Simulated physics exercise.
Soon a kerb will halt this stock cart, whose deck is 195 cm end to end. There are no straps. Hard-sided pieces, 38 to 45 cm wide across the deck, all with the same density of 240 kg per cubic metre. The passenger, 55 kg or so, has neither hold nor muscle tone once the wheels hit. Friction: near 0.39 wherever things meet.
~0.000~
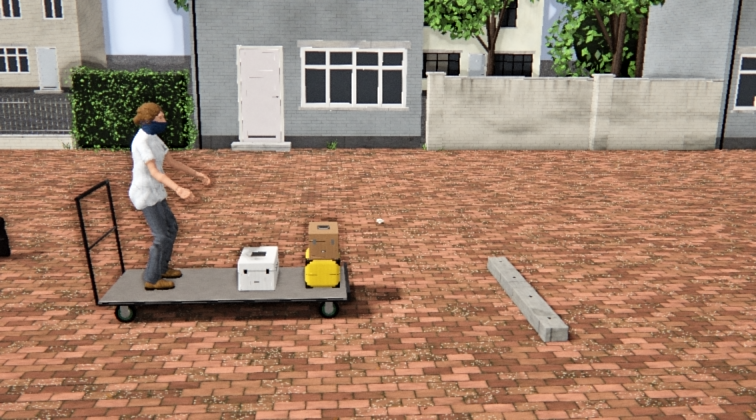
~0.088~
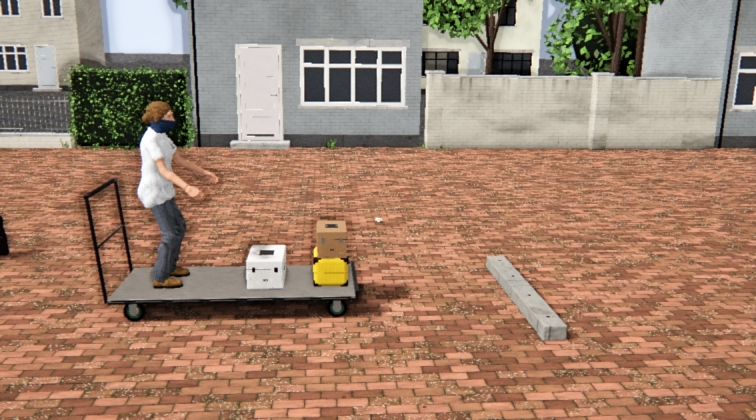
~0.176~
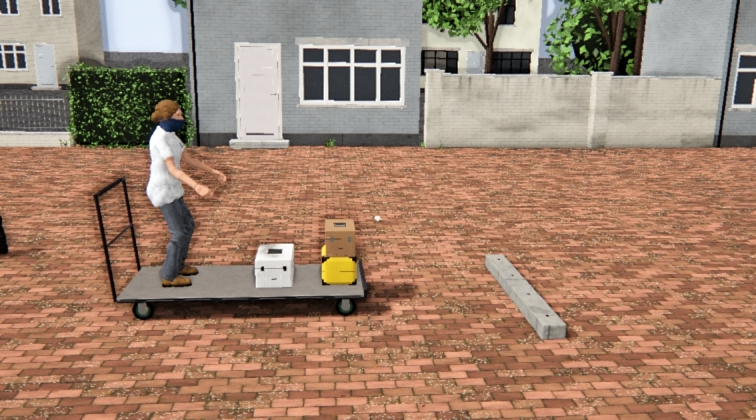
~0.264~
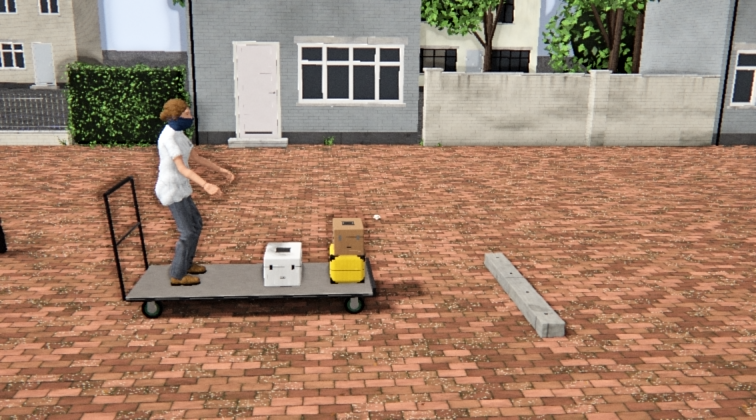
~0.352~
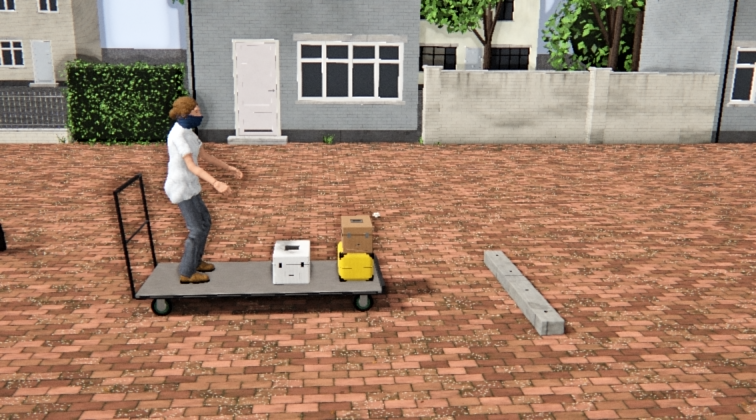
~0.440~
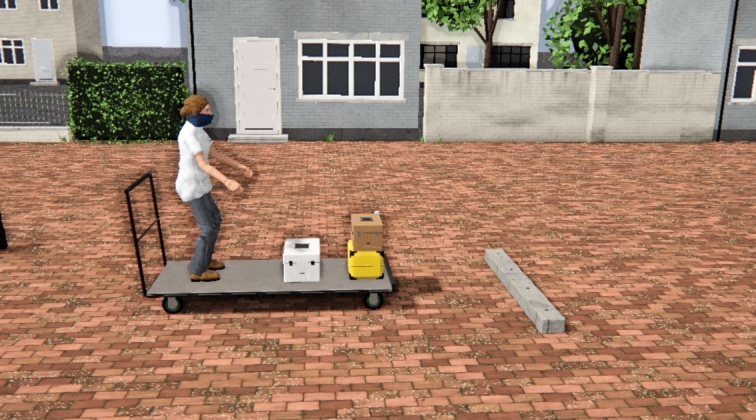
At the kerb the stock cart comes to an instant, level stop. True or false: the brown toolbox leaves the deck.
False, it remains on the deck.
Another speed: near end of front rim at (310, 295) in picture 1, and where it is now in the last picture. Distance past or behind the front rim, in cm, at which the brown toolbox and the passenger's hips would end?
Brown: 60 cm past; hips: 120 cm behind.
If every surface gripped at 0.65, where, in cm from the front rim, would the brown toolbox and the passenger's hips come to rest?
You'd find the brown piece 20 behind and the hips 140 behind as well.
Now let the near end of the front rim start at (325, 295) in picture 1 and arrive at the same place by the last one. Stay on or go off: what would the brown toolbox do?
In that case brown off.
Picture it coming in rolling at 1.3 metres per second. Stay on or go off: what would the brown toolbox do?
Then the brown one would not stay put.
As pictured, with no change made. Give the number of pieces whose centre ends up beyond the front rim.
A total of 0.
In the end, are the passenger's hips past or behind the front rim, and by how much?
About 140 cm behind the rim.
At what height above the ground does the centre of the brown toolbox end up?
Near 55 cm above the ground.
Impact comes at 1.75 s.
After 2.30 s the brown toolbox is 10 cm behind the rim, tilted 0°, near (511, 231) in the last picture's view.
After 2.75 s the brown toolbox is 10 cm behind the rim, tilted 0°, near (511, 231) in the last picture's view.
When all is still (2.9 s), nothing is past the rim; behind it, brown toolbox, white toolbox, yellow suitcase and the passenger's hips.
